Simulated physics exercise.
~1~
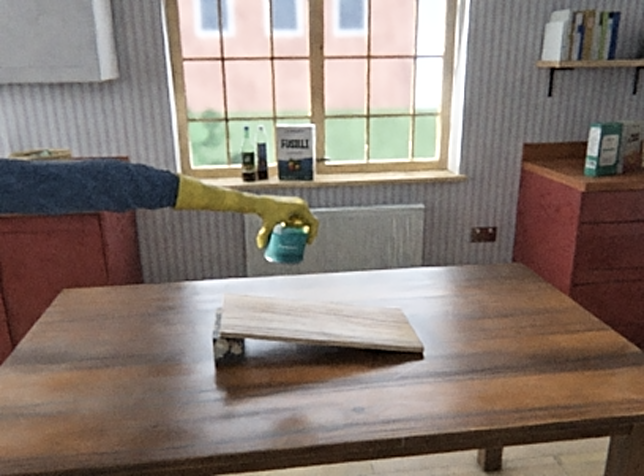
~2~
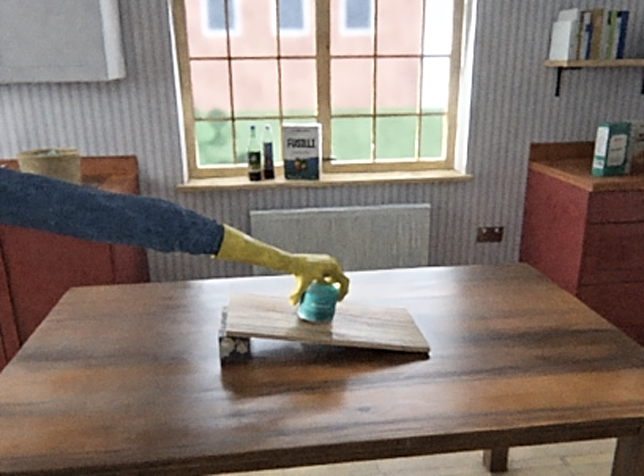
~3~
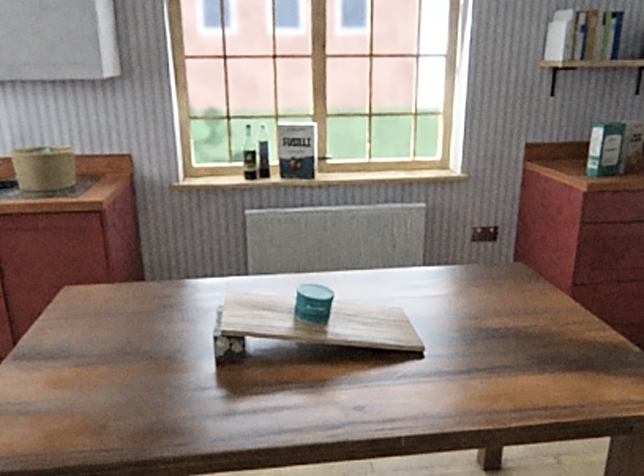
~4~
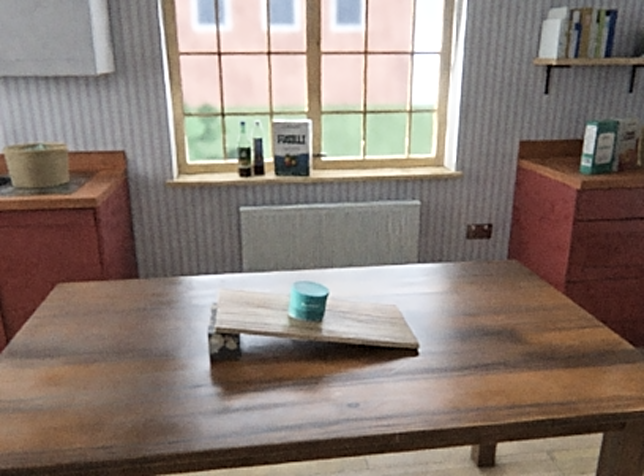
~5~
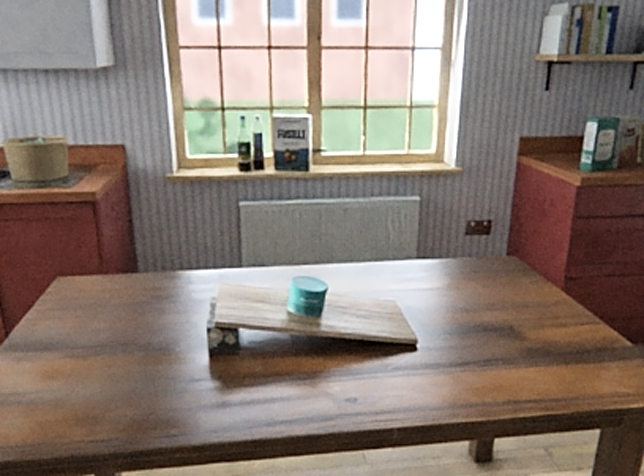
In a kitchen, a yellow-gloved hand lowered a turquoise tub onto a sloping board propped on a block on a wooden table, then let go and drew back, and the tub stayed in place on the slope.
